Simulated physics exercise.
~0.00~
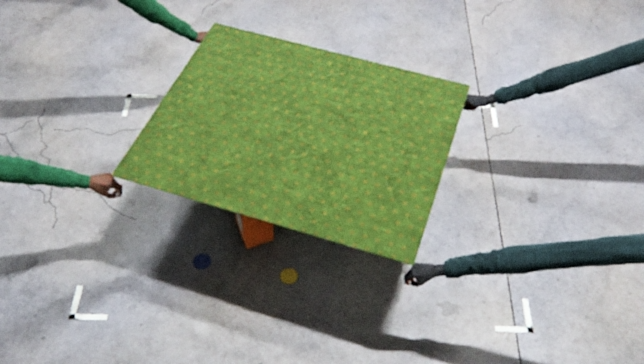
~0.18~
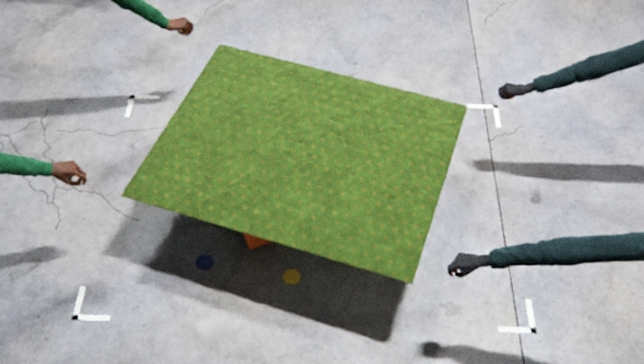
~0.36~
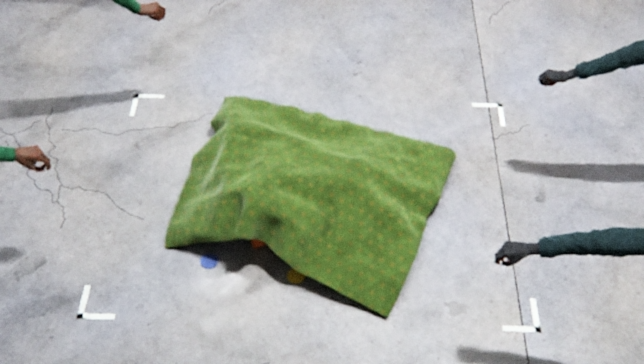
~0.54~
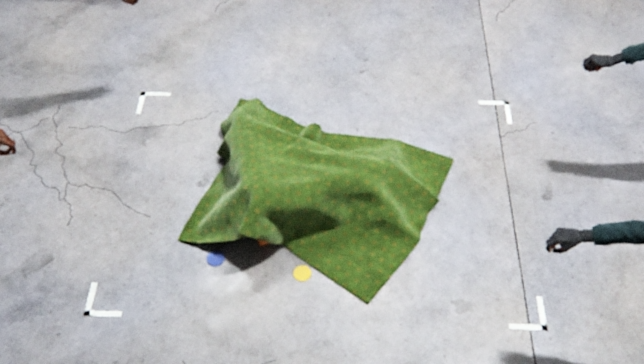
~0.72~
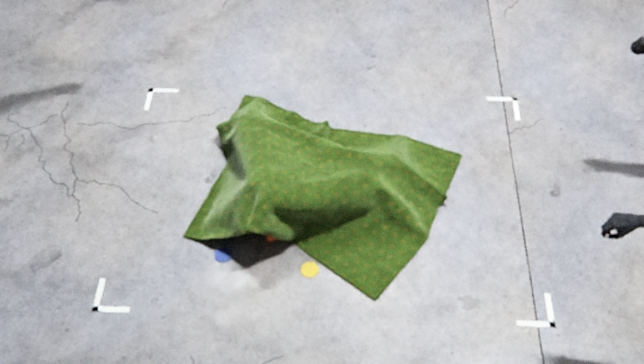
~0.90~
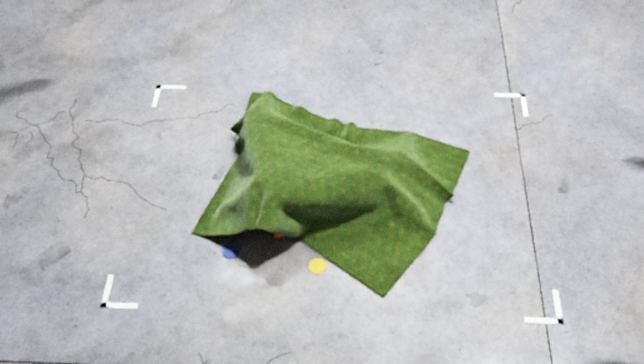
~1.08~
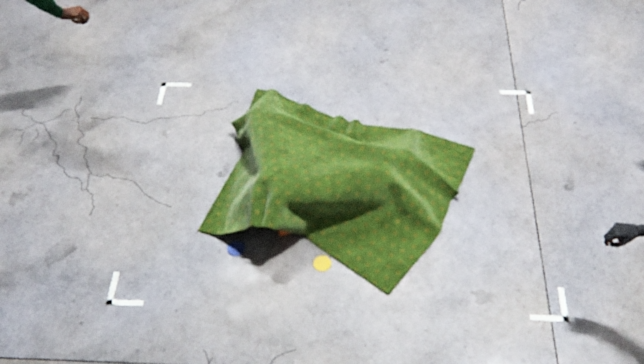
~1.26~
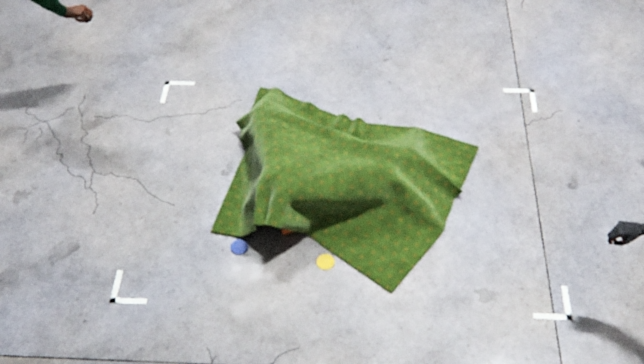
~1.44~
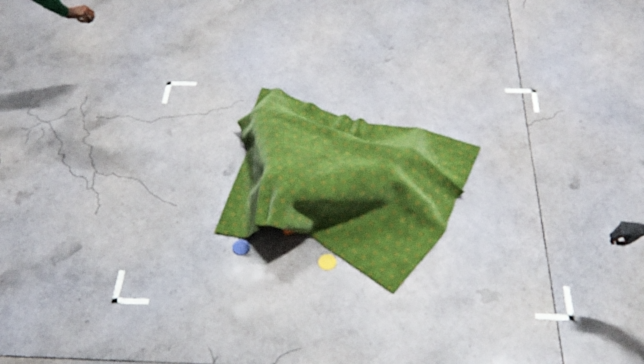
Four hands let go of a flat green sheet above a concrete floor, and it dropped and crumpled over an orange object before the hands drew back, leaving the blue and yellow discs showing beside its lower edge.
